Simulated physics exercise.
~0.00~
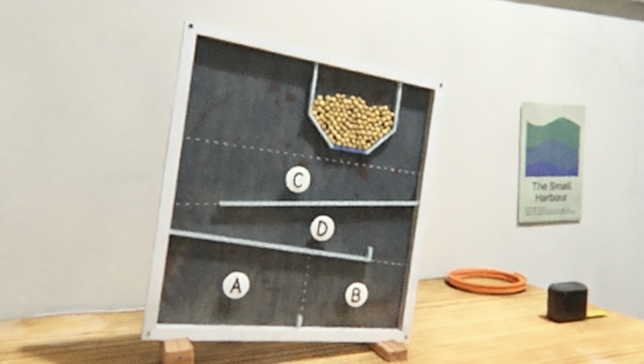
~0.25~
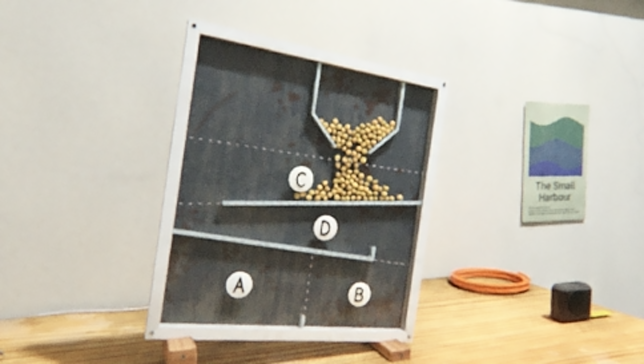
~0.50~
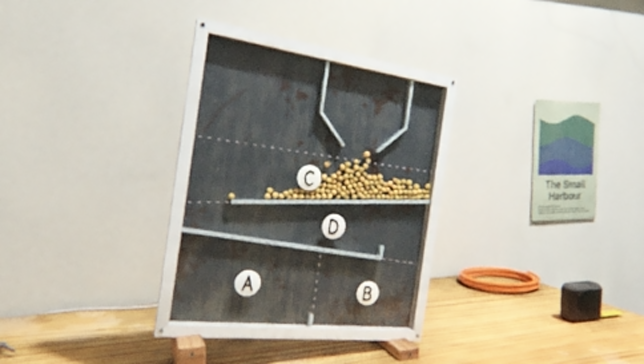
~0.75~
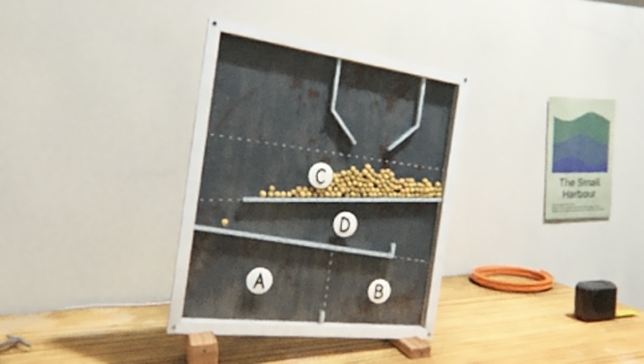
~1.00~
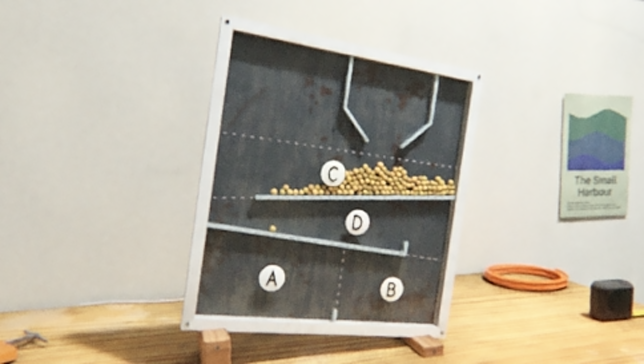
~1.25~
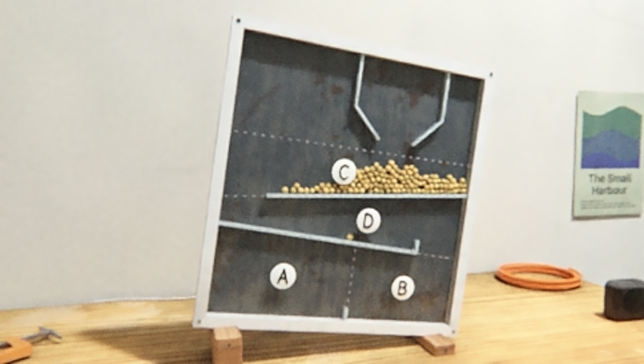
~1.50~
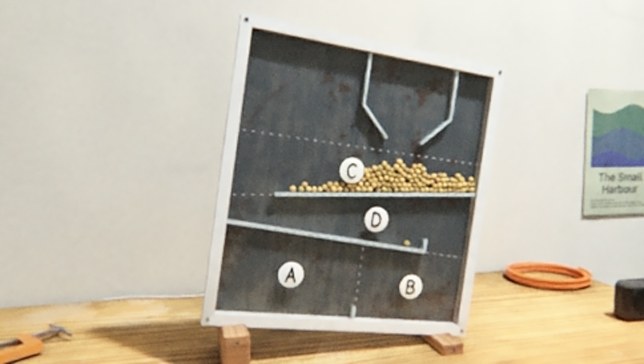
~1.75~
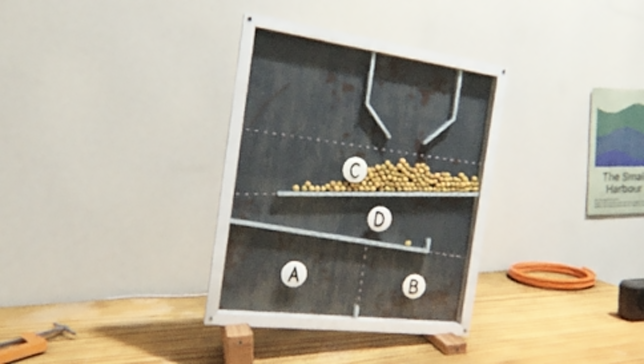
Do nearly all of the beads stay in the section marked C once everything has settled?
Yes, nearly the whole load stays heaped on the upper shelf in C. Only a single bead ends up in D, by the raised lip of the lower ramp, while A and B stay empty.
